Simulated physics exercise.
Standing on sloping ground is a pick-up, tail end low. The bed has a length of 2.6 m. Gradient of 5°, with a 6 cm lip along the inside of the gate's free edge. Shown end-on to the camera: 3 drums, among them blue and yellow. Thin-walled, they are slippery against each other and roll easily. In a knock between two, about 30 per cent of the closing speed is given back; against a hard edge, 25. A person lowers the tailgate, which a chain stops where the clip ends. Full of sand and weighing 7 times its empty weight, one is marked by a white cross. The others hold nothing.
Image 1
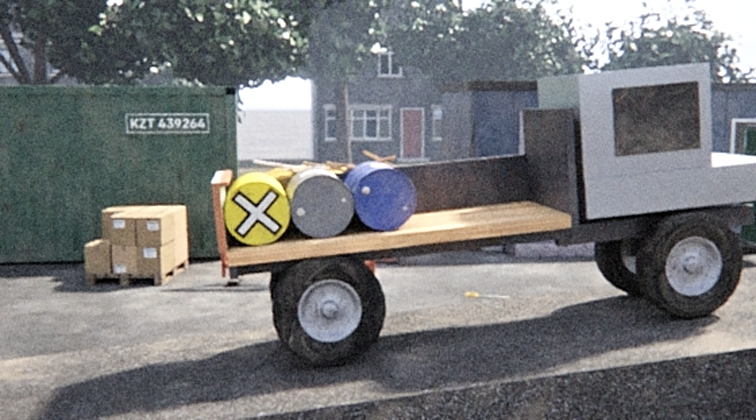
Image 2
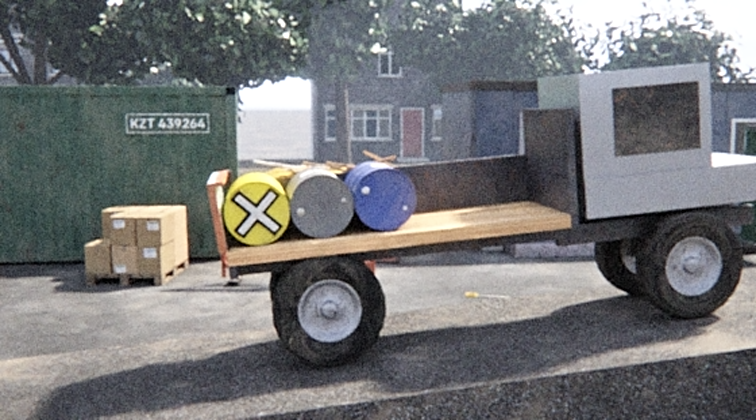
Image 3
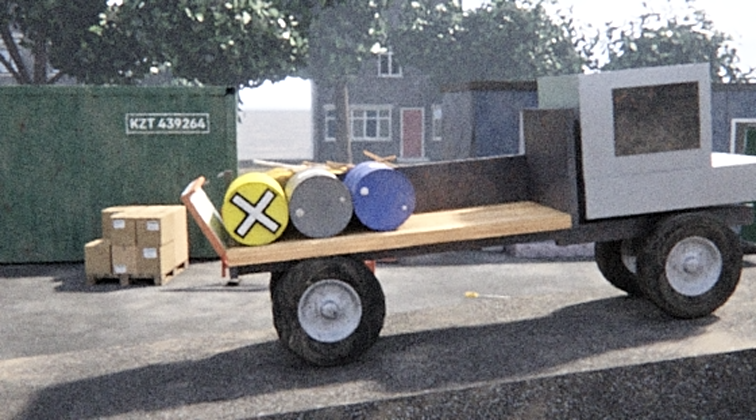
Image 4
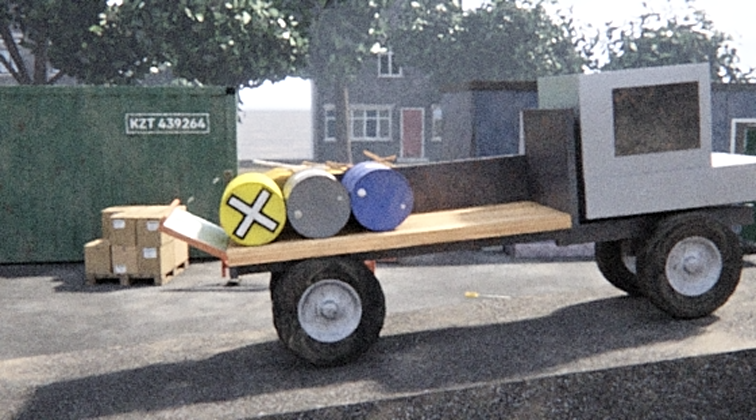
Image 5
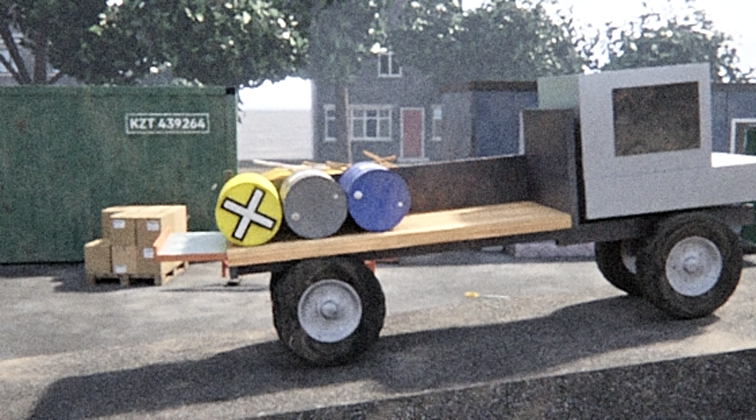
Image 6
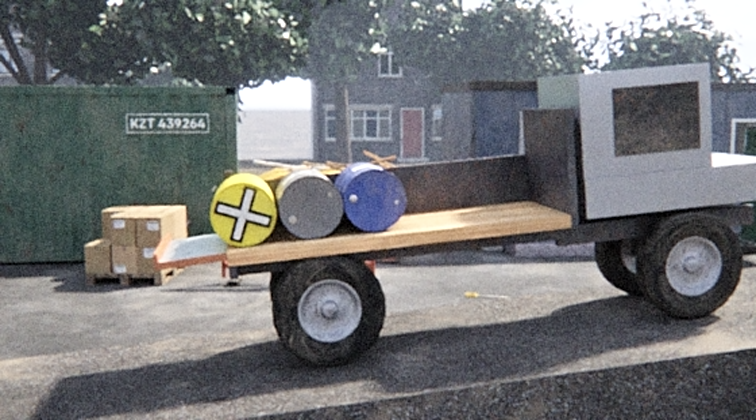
The tailgate of a flatbed truck parked on a slope starts nearly upright behind three barrels, yellow, grey and blue, then swings down and outward to the left until it dips just past level. As it lowers, the barrels roll slightly left, the white cross on the yellow one turning.
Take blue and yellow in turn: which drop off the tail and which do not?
One by one: Blue is trapped. Yellow is trapped.
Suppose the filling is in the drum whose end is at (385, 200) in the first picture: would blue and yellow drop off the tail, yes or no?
Result - blue: No, it would not, yellow: Yes, it would.
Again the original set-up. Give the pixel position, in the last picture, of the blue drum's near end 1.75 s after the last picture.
Estimated pixel position: About (320, 207).
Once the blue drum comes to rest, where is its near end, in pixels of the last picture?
It comes to rest around (311, 208).
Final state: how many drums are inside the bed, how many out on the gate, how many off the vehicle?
The split comes out as 2, 1 and 0.
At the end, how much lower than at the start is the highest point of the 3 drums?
5 cm.
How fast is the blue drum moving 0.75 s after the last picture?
It's going at around 0.5 m/s.
Then, 0.75 s past the sixth picture, blue is on the bed, 85 cm short of the hinge, rolling left; yellow is on the gate, 20 cm past the hinge, rolling left; 0 of 3 are out.
Then, 1.75 s past the sixth picture, blue is on the bed, 70 cm short of the hinge, rolling right; yellow is on the gate, 30 cm past the hinge; 0 of 3 are out.
Finally (2.85 s after the last picture), blue is on the bed, 65 cm short of the hinge; yellow is on the gate, 30 cm past the hinge; 0 of 3 are out.
